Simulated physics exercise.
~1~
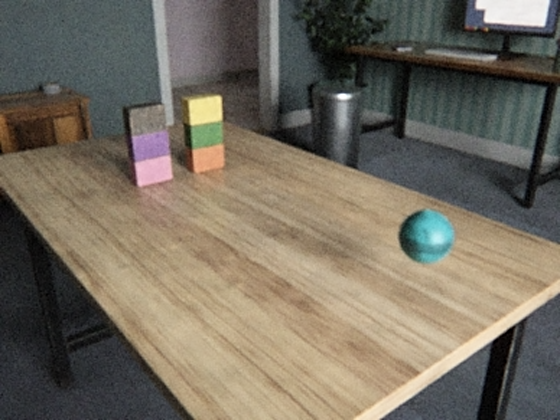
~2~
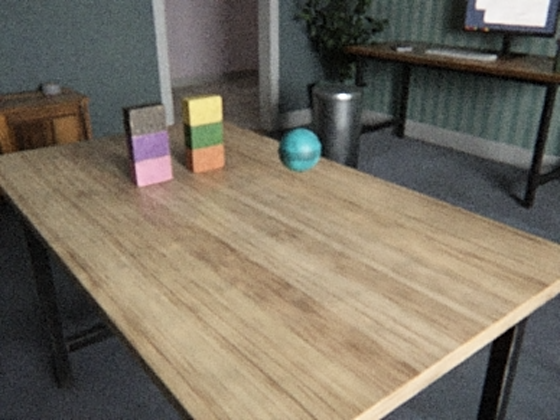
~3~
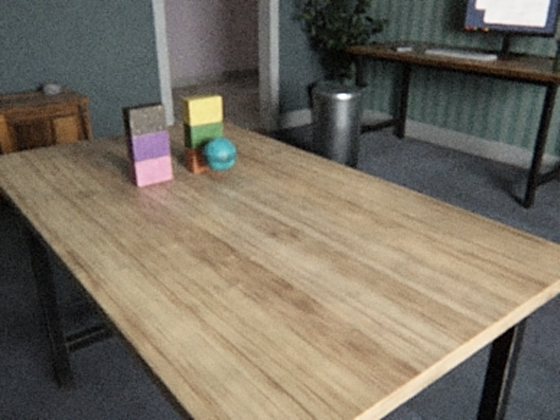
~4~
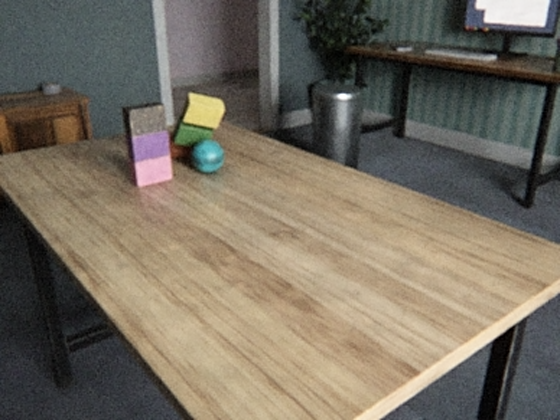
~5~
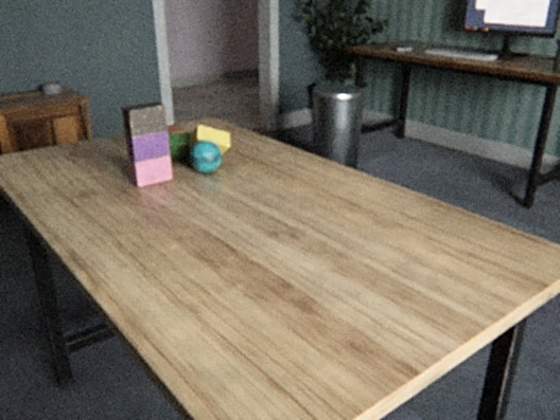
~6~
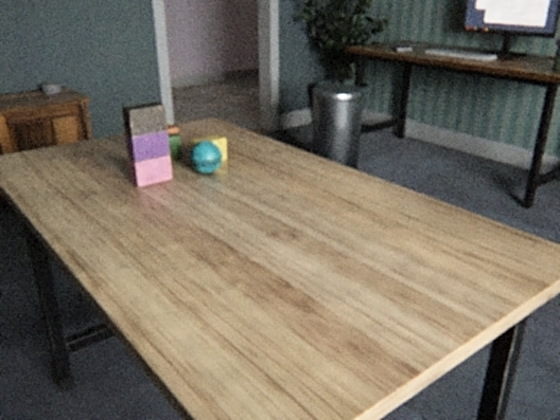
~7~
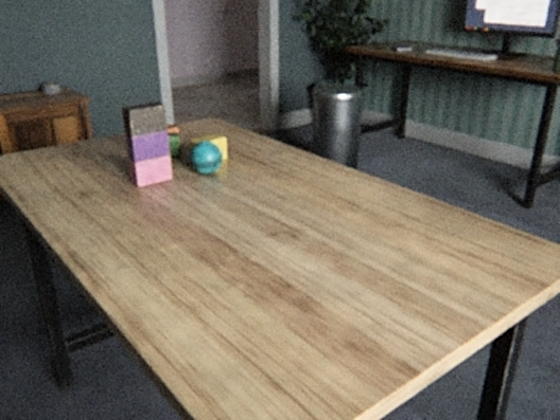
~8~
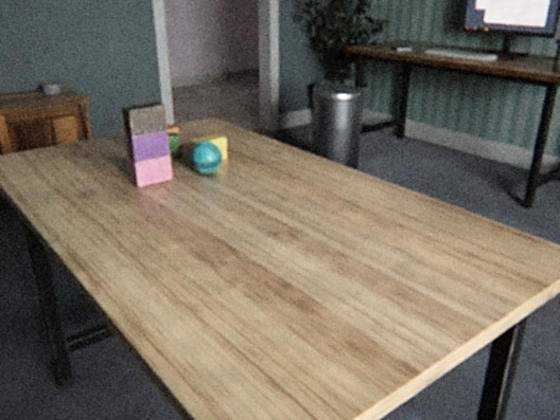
A turquoise ball hangs above the right side of a wooden table, seen from a still, slightly raised viewpoint in a room with a plant and a desk behind. Toward the far left stand two stacks of three blocks, one black, purple and pink, the other yellow, green and orange. The ball travels left and away, striking the lower part of the yellow-topped stack. The orange block is driven back, and the green and yellow blocks tilt and drop. The ball settles between the fallen yellow and green blocks and the viewer, while the black, purple and pink stack stays standing.
